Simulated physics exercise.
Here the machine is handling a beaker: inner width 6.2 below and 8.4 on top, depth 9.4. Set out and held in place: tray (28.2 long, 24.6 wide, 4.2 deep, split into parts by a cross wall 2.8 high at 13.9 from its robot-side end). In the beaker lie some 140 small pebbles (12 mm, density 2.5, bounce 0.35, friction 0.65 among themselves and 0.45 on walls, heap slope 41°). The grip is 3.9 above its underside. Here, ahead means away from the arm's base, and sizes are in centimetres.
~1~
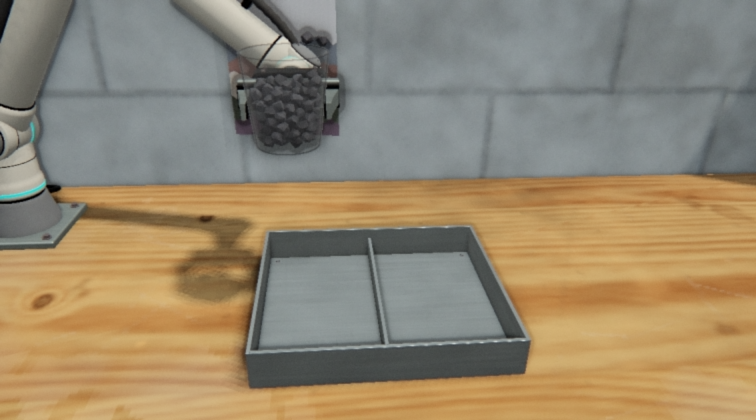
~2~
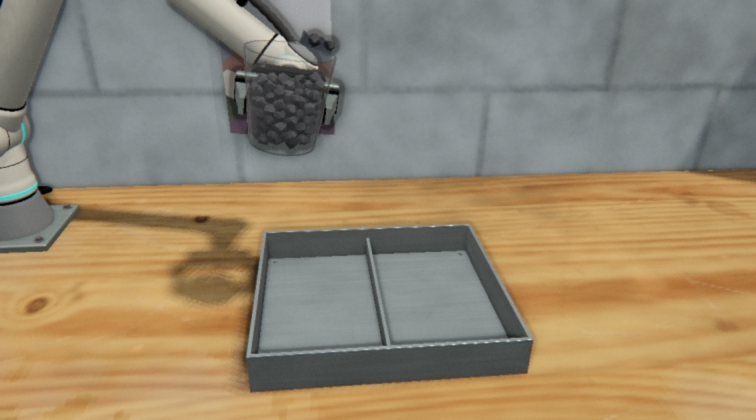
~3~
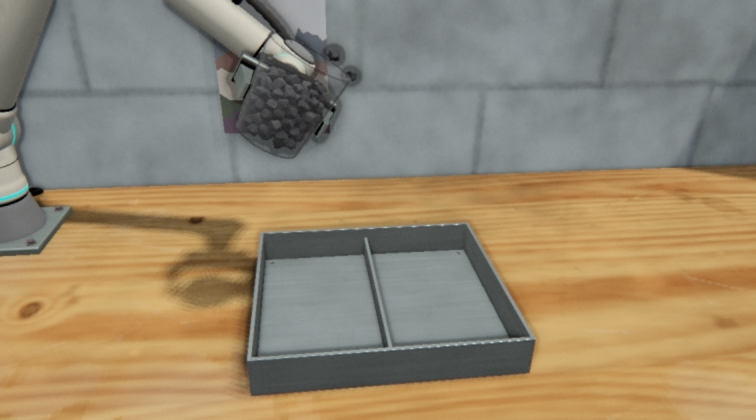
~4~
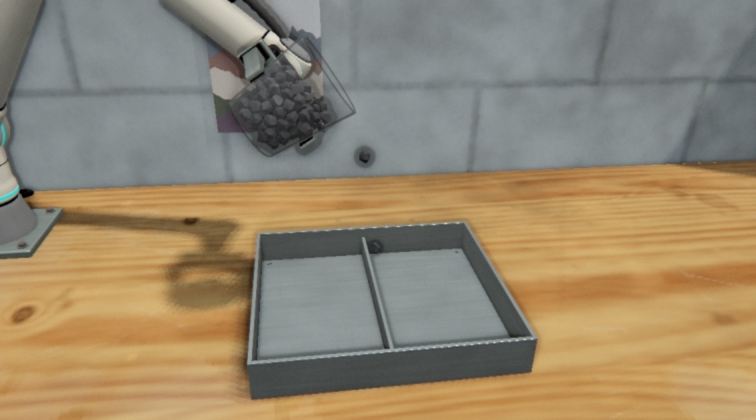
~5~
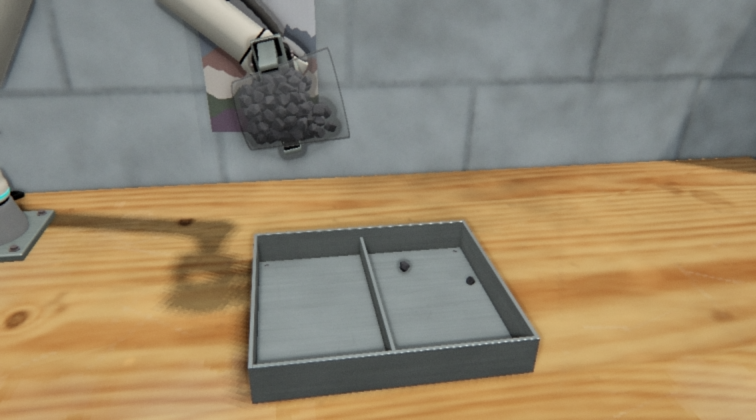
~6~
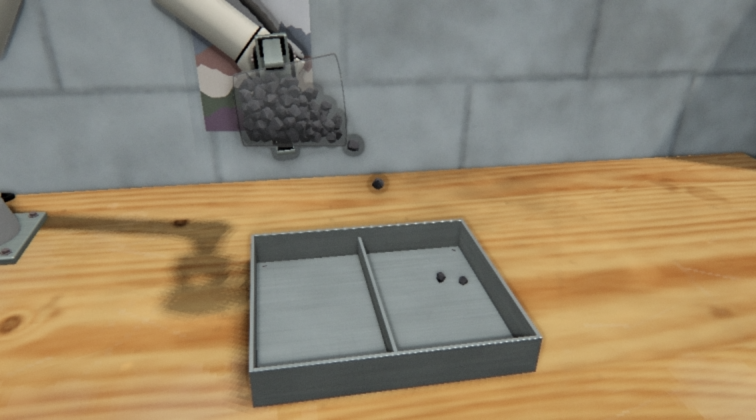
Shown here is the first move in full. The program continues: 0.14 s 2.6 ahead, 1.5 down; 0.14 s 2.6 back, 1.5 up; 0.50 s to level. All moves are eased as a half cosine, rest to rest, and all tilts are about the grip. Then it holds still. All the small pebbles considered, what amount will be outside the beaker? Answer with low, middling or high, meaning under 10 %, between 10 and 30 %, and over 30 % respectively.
Middling.
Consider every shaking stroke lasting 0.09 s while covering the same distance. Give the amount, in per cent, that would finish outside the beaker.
I'd expect some 30 per cent.
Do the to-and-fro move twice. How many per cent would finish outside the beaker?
Roughly 25 in a hundred.
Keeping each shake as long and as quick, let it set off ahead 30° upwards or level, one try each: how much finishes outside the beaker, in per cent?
Result: Approx. 30 % and 30 %, one try each.
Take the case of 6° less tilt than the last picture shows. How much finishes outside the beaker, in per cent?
Some 10 per cent.
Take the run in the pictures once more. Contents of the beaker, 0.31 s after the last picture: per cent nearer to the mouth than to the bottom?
Around 45 per cent of it.
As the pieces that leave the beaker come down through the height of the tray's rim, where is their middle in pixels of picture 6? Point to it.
They come down centred close to (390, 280).
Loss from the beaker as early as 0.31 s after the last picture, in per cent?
I'd put it at some 15 per cent at that point.
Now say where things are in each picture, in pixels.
The beaker middle at (286, 101), level; upper third of the load around (286, 90), from x 255 to 320, top at y 40; 140 in the beaker, in the first frame.
The beaker middle at (286, 100), tilted 8° forward; upper third of the load around (286, 88), from x 255 to 330, top at y 40, in the second frame.
The beaker middle at (288, 101), tilted 30° forward; upper third of the load around (282, 89), from x 250 to 350, top at y 55; 139 in the beaker, 1 in flight or on a rim, in the third frame.
The beaker middle at (289, 103), tilted 56° forward; upper third of the load around (282, 89), from x 245 to 375, top at y 70; 138 in the beaker, 1 in the far-side part, 1 in flight or on a rim, in the fourth frame.
The beaker middle at (289, 105), tilted 78° forward; upper third of the load around (281, 91), from x 245 to 470, top at y 75; 138 in the beaker, 2 in the far-side part, in the fifth frame.
The beaker middle at (288, 106), tilted 86° forward; upper third of the load around (273, 94), from x 245 to 465, top at y 80; 137 in the beaker, 2 in the far-side part, 1 in flight or on a rim, in the sixth frame.
Then, 0.31 s on, tilted 85° forward, highest piece 27 above the table; 116 in the beaker, 8 in the far-side part, 16 in flight or on a rim.
Then, 0.62 s on, tilted 19° forward, highest piece 30 above the table; 111 in the beaker, 22 in the far-side part, 7 in the robot-side part.
Then, 0.98 s on, level, highest piece 30 above the table; 111 in the beaker, 22 in the far-side part, 7 in the robot-side part.
Then, 2.03 s on, level, highest piece 30 above the table; 111 in the beaker, 22 in the far-side part, 7 in the robot-side part.
In the end, 111 in the beaker, 22 in the far-side part, 7 in the robot-side part. That is 21 % outside the beaker.
